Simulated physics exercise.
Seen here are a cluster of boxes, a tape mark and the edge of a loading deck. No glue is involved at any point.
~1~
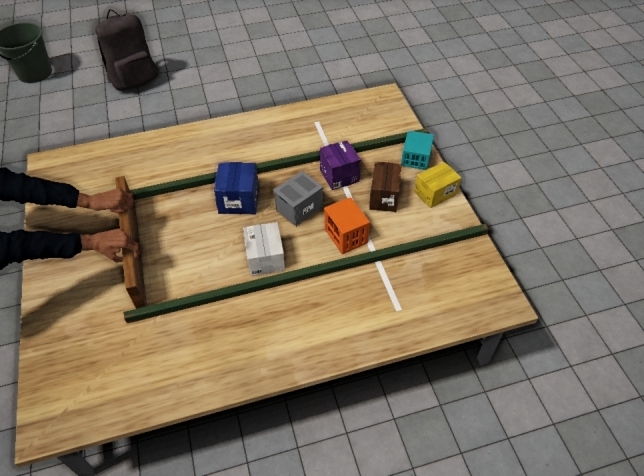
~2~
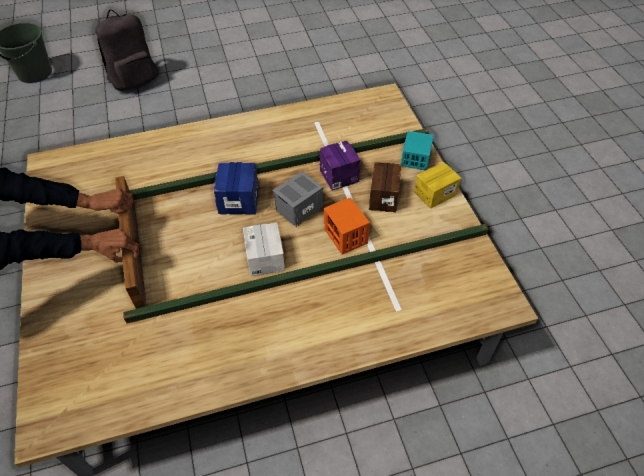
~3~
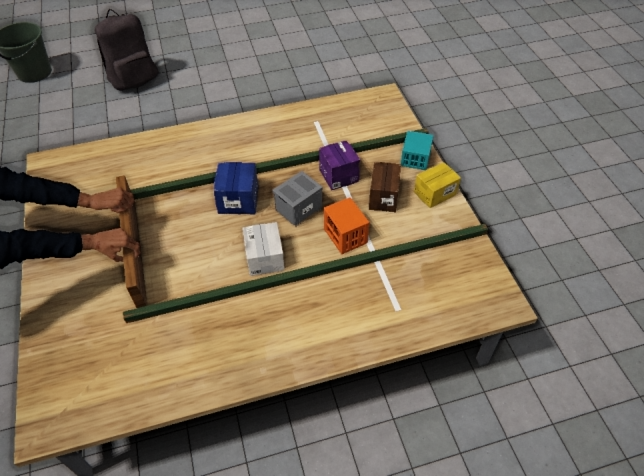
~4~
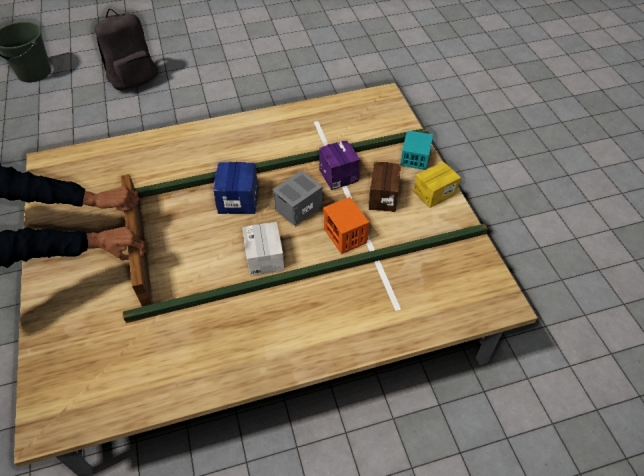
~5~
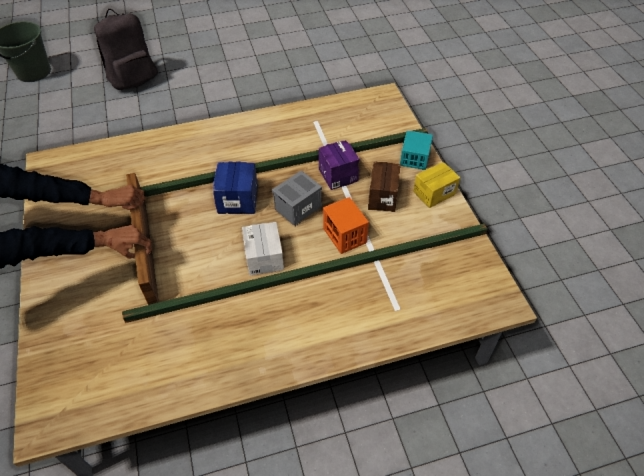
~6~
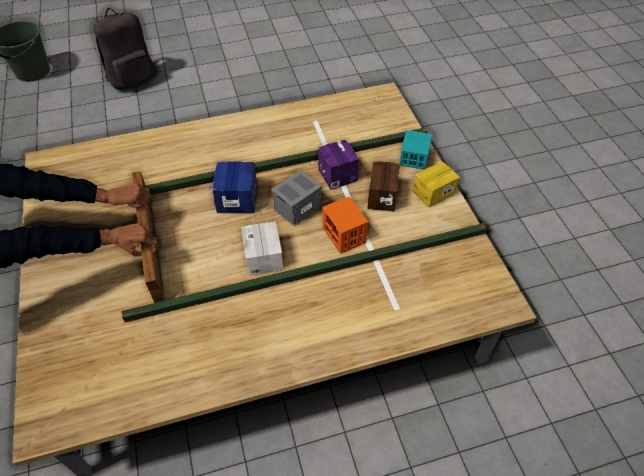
Two hands in dark sleeves grip a brown wooden plank at the left of a pale wooden deck, seen from above at an angle, with grey paving around it. Between two green rails sit blue, white, grey, purple, orange, brown, turquoise and yellow boxes and crates, with a white tape line crossing among them. The hands slide the plank slightly rightward, while the boxes and the view stay still.
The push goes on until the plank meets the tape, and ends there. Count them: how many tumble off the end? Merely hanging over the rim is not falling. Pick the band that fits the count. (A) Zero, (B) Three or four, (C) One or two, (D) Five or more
A.
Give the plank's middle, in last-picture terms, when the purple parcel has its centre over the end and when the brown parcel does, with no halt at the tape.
First near (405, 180), second near (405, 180).
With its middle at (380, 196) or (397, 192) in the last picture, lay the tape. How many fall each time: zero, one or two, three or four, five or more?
In order: One to two and just one or two.
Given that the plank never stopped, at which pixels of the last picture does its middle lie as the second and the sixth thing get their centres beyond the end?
I'd say close to (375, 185), then close to (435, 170).
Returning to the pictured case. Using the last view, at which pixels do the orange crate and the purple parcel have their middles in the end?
Approximately (410, 211) for one, approximately (388, 154) for the other.
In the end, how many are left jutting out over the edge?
Count: 0.
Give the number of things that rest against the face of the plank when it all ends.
Well, it touches 3.
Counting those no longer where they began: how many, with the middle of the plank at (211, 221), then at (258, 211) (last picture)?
The number moved is 0 and then 2.
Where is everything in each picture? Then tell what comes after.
Turquoise crate (417, 150); yellow box (437, 185); brown parcel (385, 187); plank (130, 240); tape (352, 203), in the first frame.
Yellow box (437, 185); orange crate (346, 226), in the second frame.
Brown parcel (385, 187); blue parcel (237, 188), in the third frame.
Turquoise crate (417, 150); grey tote (298, 199), in the fourth frame.
Yellow box (436, 185); white parcel (263, 249), in the fifth frame.
Turquoise crate (416, 150); yellow box (436, 184); brown parcel (384, 186); plank (148, 235); tape (351, 203), in the sixth frame.
Early on, none off yet; turquoise crate at rest near (416, 150); yellow box at rest near (436, 184); brown parcel at rest near (384, 186).
Finally, the number that fall off is zero.
